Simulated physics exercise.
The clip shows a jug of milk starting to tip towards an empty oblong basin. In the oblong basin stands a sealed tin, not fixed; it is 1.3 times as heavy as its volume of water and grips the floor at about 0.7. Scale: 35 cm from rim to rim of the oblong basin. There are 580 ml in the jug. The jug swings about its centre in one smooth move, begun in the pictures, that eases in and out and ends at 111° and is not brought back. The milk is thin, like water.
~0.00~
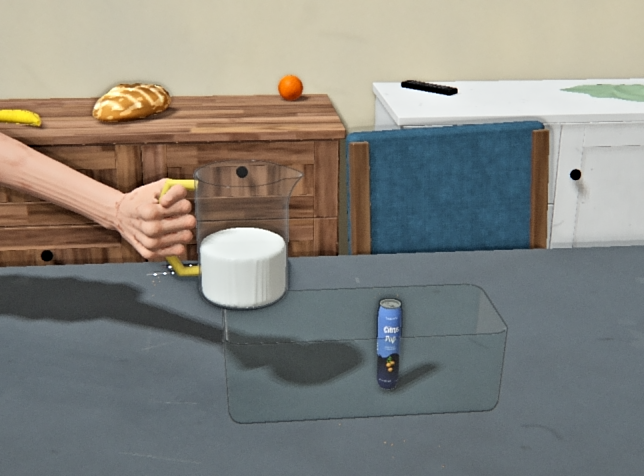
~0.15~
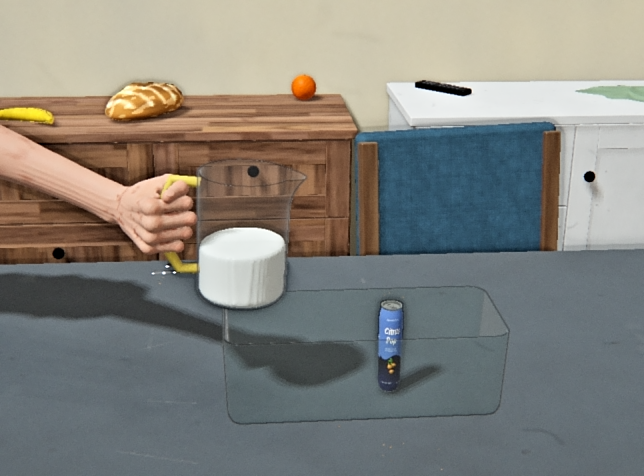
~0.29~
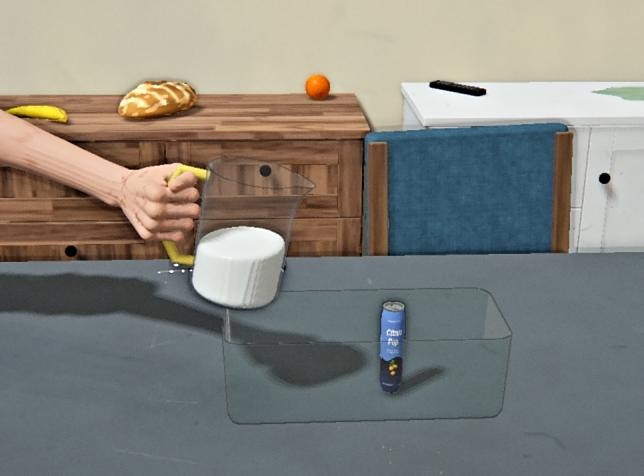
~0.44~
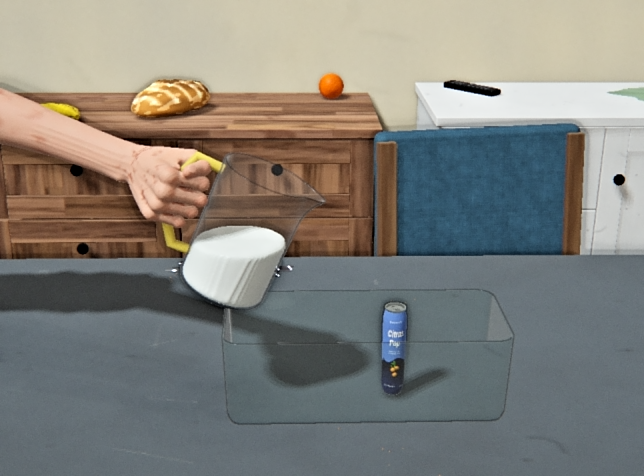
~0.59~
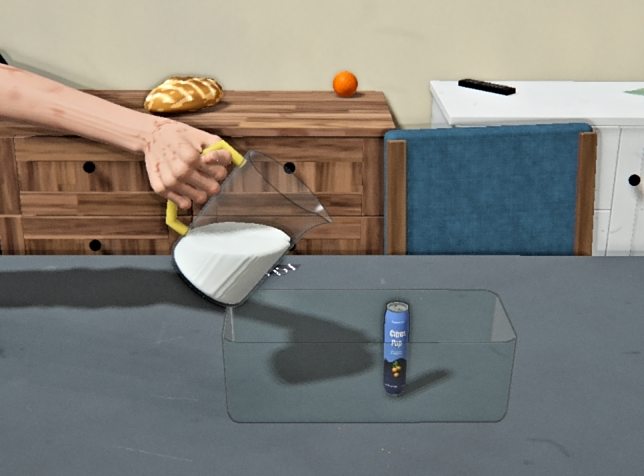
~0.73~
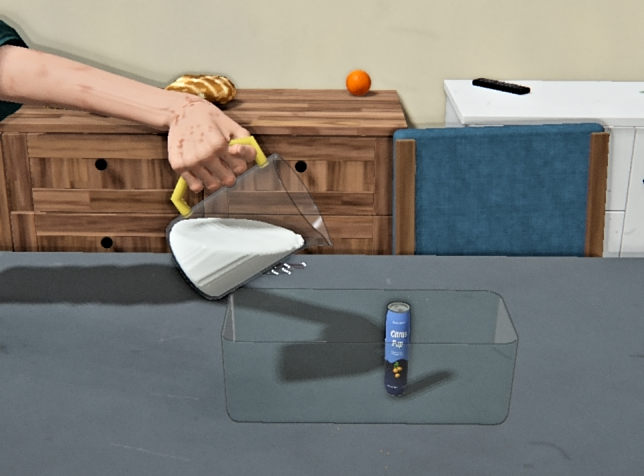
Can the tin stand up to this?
The tin keeps standing.
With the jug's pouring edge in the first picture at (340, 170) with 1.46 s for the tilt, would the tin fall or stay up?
Then it topples.
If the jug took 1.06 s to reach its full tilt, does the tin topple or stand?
The tin remains upright.
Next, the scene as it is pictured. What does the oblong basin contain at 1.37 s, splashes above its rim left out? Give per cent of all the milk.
Near 76 in a hundred.
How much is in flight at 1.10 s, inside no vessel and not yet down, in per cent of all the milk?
Near 16 in a hundred.
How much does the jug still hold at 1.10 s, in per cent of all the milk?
Near 66 in a hundred.
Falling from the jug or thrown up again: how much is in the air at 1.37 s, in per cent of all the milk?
About 7 per cent.
Then, 1.10 s in, the tilt is 95° and 66 per cent is still to pour; the tin stands where it began.
Then, 1.37 s in, the tilt is 110° and 16 per cent is still to pour; the tin stands where it began.
Then, 1.65 s in, the tilt is 111° and 1 per cent is still to pour; the tin stands where it began.
Then, 1.96 s in, the tilt is 111° and 0 per cent is still to pour; the tin stands where it began.
Finally, the tin stands where it began.
